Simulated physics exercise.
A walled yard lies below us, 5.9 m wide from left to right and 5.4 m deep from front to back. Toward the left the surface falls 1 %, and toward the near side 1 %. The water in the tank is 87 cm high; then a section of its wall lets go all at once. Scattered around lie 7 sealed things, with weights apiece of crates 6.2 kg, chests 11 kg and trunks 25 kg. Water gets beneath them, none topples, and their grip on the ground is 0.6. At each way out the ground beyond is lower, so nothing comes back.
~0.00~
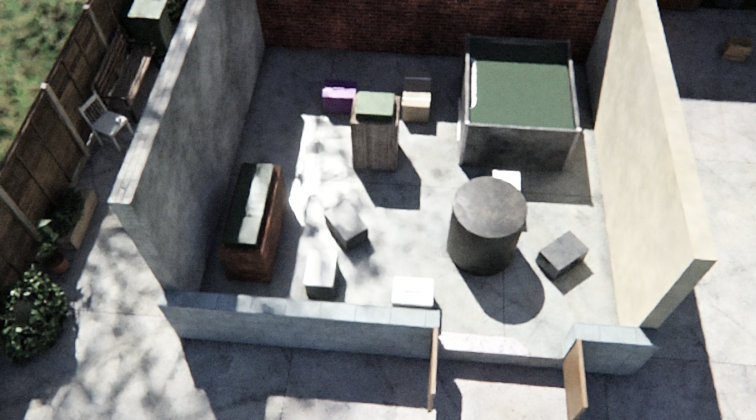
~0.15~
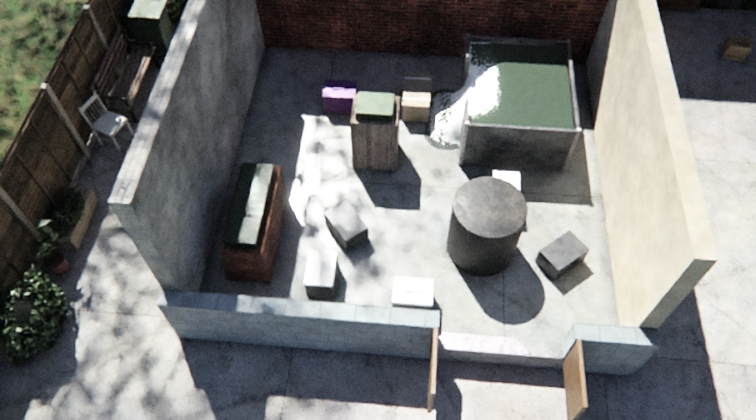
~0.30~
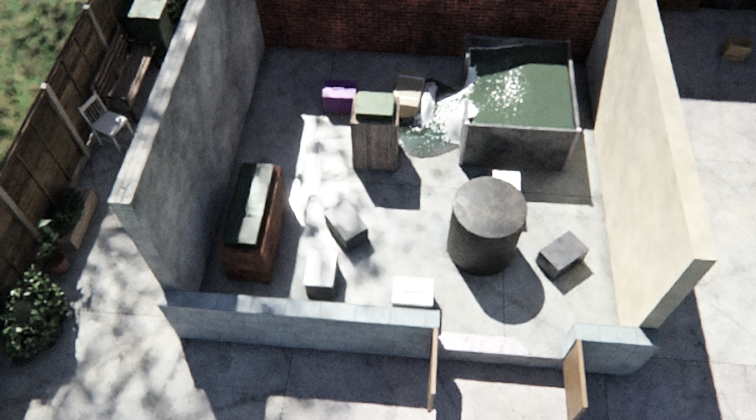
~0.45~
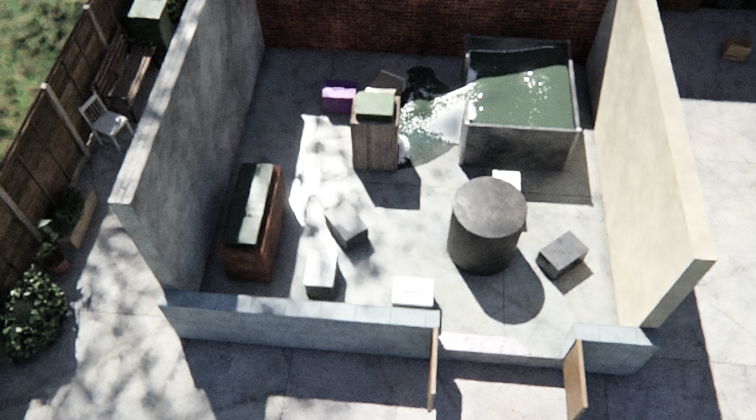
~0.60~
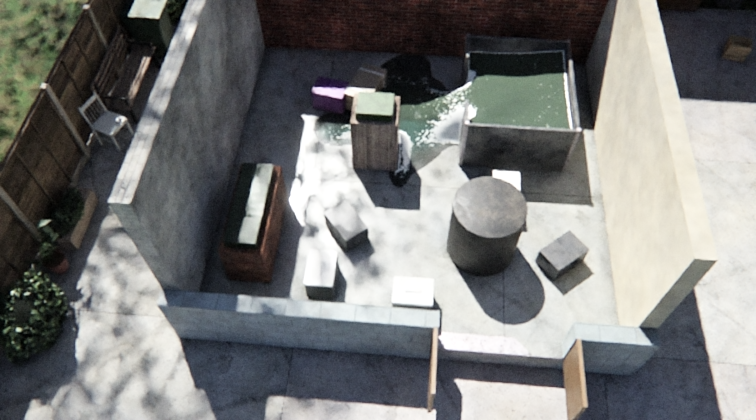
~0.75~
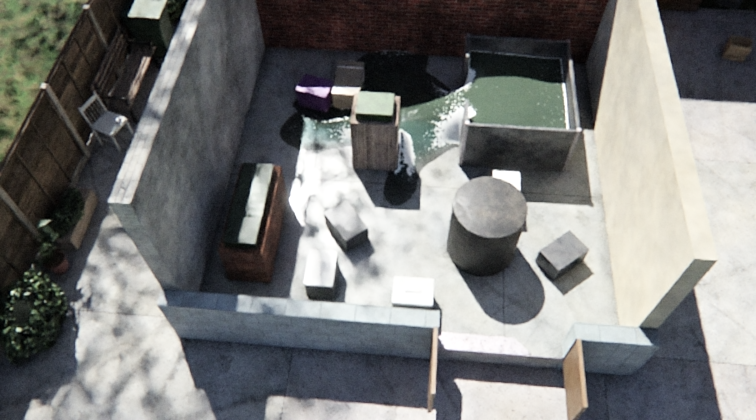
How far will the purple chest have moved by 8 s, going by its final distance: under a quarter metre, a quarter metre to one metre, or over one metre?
It budges a great deal.
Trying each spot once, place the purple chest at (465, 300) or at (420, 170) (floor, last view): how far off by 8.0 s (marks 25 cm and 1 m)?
In turn: It gets carried off; it travels far.
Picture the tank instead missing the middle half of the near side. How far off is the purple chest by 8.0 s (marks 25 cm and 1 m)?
So the purple chest keeps its position.
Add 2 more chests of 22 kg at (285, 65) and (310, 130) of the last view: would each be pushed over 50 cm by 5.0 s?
Order kept: Exceeds it, exceeds it.
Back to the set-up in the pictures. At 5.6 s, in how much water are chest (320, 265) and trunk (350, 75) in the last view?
15 and 15 cm.
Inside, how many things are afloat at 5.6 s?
It comes to 4 of them.
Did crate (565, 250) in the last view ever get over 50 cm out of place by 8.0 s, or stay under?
Looking at the run, it comes out shy of the mark.
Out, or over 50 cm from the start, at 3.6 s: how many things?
Answer: 2.
After 1.6 s the purple chest is near (264, 65), 1.4 m from its start, afloat; 0 of 7 are out; 2 afloat.
After 3.6 s the purple chest is near (284, 93), 0.9 m from its start, afloat; 0 of 7 are out; 4 afloat.
After 5.6 s the purple chest is near (254, 150), 1.9 m from its start, afloat; 0 of 7 are out; 4 afloat.
After 8.0 s the purple chest is near (245, 160), 2.1 m from its start, afloat; 1 of 7 are out; 5 afloat.
